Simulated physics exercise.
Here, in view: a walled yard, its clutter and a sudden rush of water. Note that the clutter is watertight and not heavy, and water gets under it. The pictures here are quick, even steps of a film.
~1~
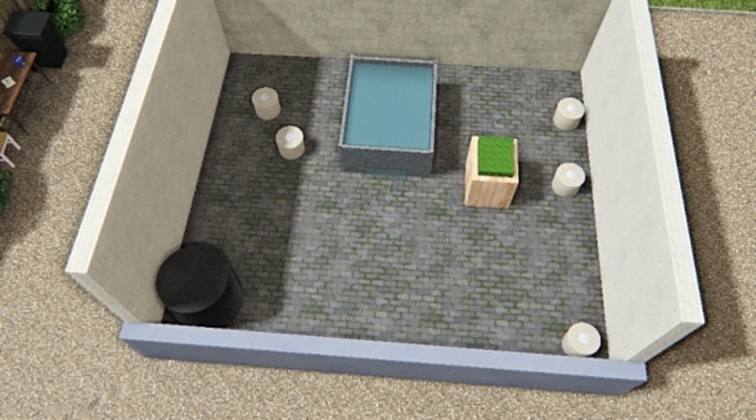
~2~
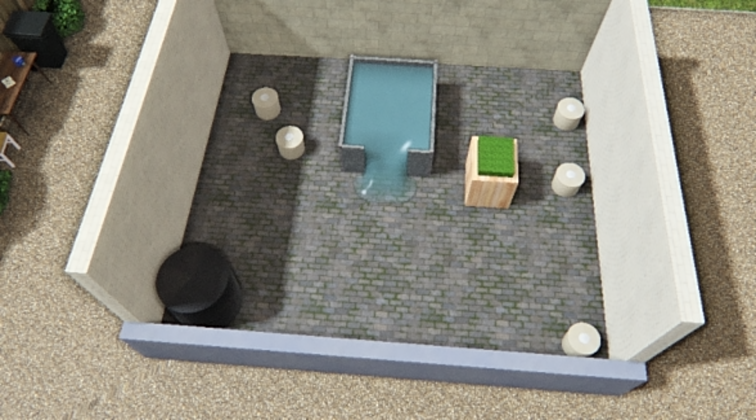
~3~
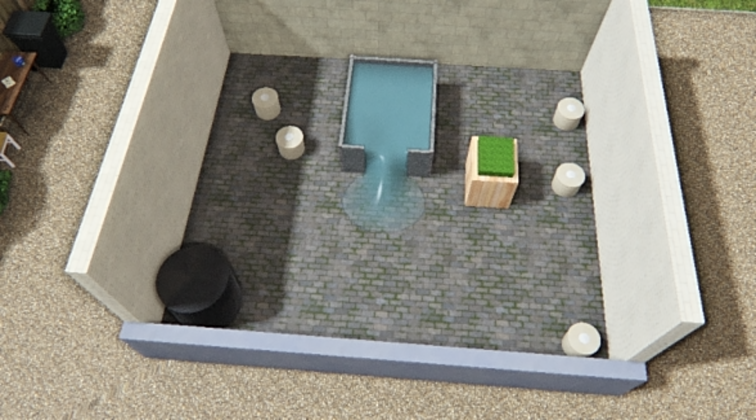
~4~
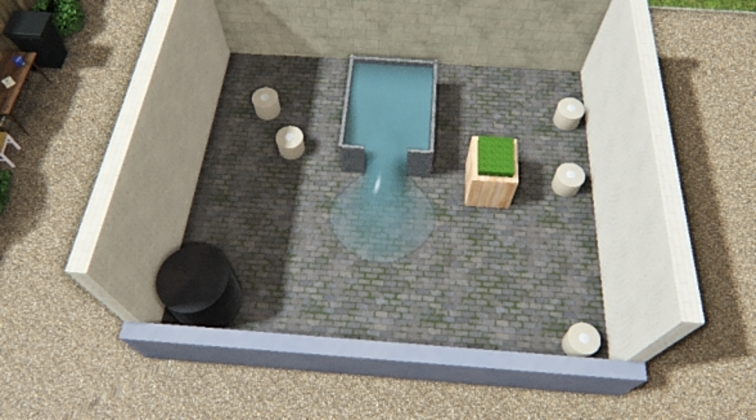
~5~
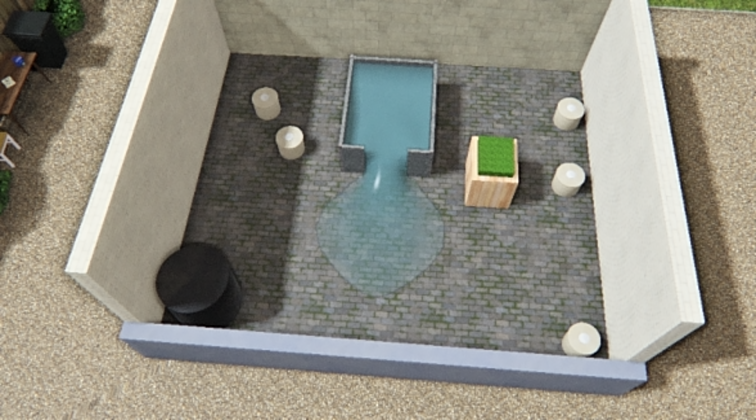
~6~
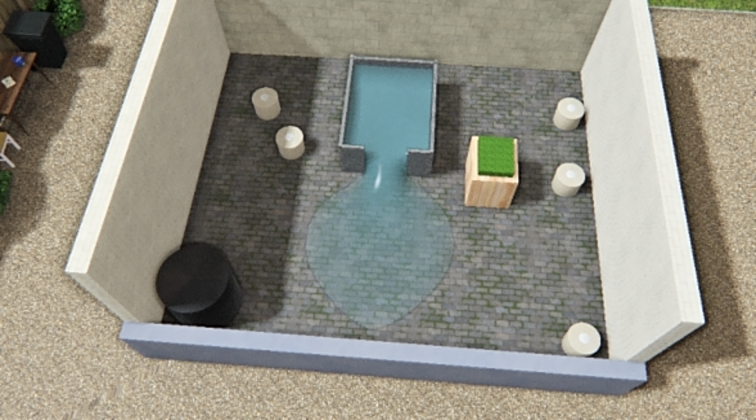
A raised rectangular tank of blue water stands against the back of a walled yard paved in grey brick, seen from high above. Pale cylinders sit to its left and along the right wall, near a wooden box topped with green, while a black round container occupies the lower left corner. A gap opens in the tank's front and water pours out, fanning forward across the paving, while the objects and camera stay still.
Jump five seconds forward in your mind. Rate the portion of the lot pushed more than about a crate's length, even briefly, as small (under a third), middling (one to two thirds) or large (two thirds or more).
Small.
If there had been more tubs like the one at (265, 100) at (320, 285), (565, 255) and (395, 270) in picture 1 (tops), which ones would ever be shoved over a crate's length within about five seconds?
In order: Shoved clear, hardly budges, then shoved clear.
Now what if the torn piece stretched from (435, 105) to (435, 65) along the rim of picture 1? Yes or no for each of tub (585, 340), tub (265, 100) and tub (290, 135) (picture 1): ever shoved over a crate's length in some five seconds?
First covers that distance, second stays short of it, third stays short of it.
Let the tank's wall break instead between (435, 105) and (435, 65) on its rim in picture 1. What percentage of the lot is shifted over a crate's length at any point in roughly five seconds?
Near 60 in a hundred.
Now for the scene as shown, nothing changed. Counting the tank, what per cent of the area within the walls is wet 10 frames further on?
My answer would be close to 45 per cent.
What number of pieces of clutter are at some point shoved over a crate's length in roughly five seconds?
That works out to 1.
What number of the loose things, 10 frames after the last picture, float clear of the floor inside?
Tally at that point: 0.
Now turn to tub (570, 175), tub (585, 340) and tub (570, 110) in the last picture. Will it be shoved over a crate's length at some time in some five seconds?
Per object, same order: Less than that / the full distance / less than that.
A moment on, 0 of 5 are well off their spots; 0 afloat.
Next, 0 of 5 are well off their spots; 0 afloat.
Later, 1 of 5 are well off their spots; 0 afloat.
In the end, 1 of 5 are well off their spots, and 1 have been at some point; 0 afloat.
